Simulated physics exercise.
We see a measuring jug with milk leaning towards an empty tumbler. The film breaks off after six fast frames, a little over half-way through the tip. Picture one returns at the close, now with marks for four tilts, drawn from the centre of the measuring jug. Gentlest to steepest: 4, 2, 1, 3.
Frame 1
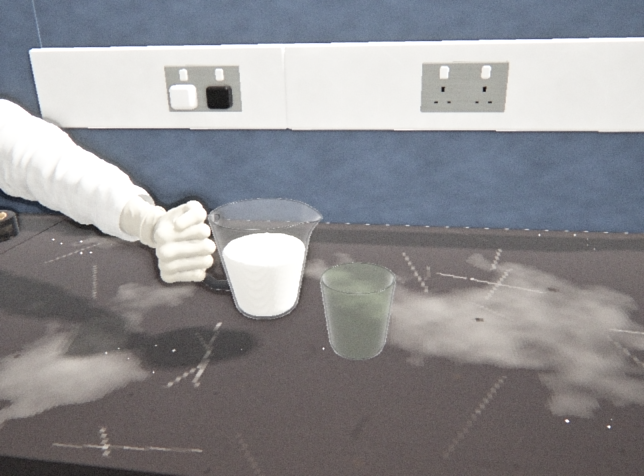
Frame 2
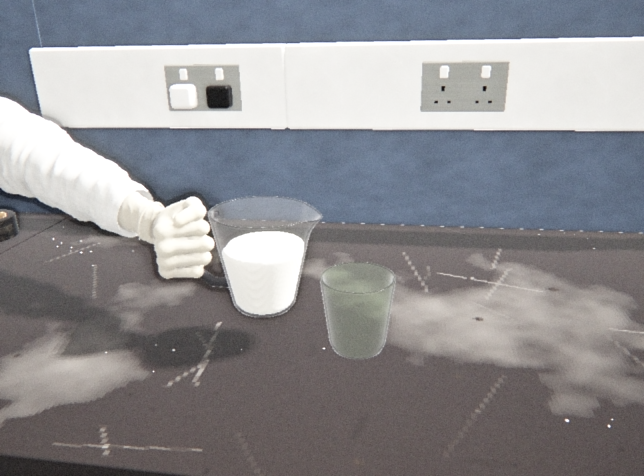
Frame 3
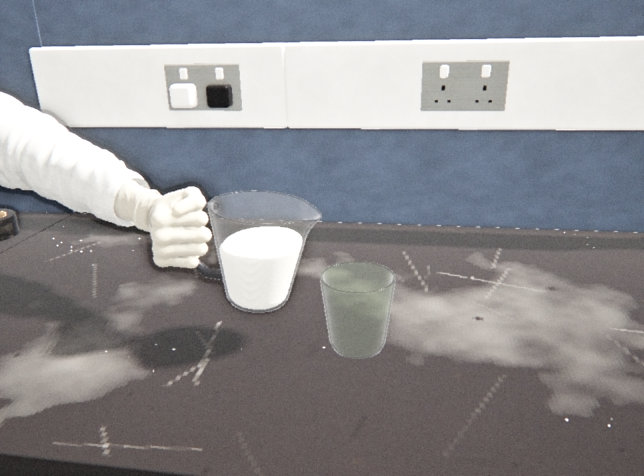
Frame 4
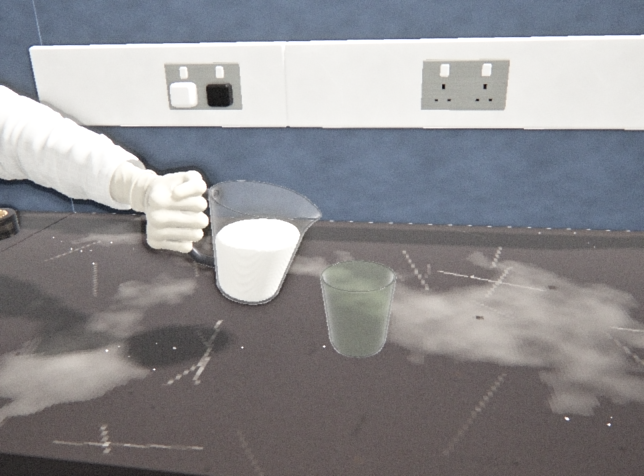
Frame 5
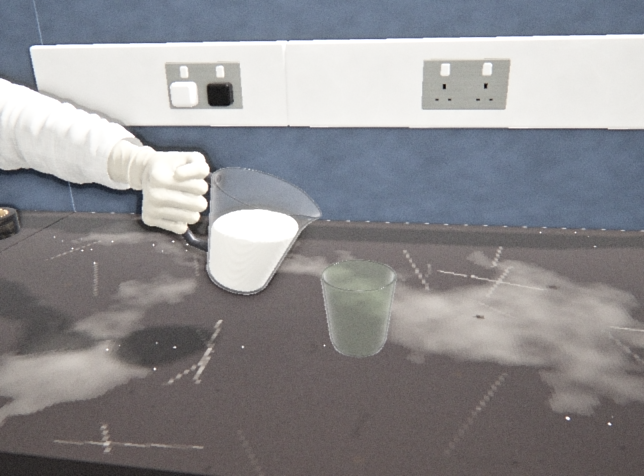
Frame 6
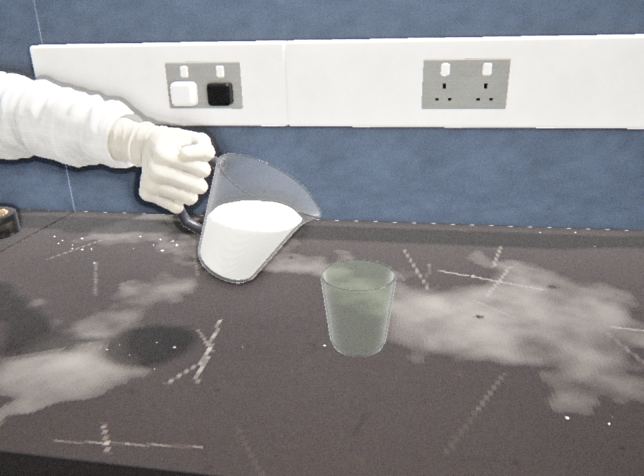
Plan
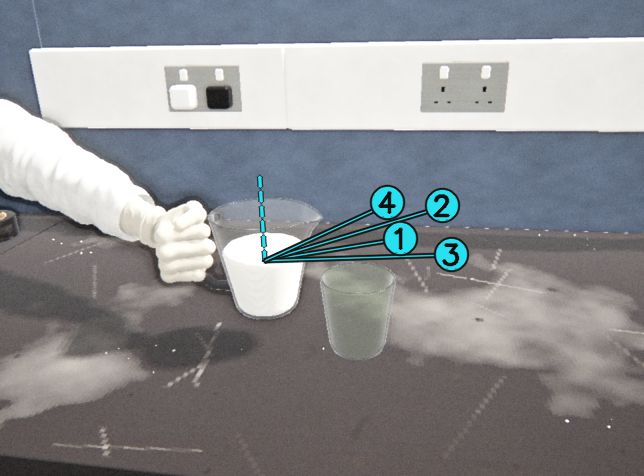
The footage shows a pale hand holding a clear measuring jug of milk beside an empty tumbler on a dark, marked worktop. The hand lifts the jug slightly and gradually tilts it rightwards towards the tumbler, with no milk leaving it.
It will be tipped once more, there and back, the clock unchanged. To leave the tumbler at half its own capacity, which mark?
Choose 4.
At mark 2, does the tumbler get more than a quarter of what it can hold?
Yes.
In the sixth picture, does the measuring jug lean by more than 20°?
Yes.
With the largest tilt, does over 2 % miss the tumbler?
Yes.
In cyan, 1 at (383, 241); 2 at (426, 211); 3 at (434, 255); 4 at (372, 211).
With 1, the tumbler ends with about 63 % of what it can hold; 27 % of the milk is spilt.
With 2, the tumbler ends with about 62 % of what it can hold; 12 % of the milk is spilt.
With 3, the tumbler ends with about 62 % of what it can hold; 39 % of the milk is spilt.
With 4, the tumbler ends with about 53 % of what it can hold.
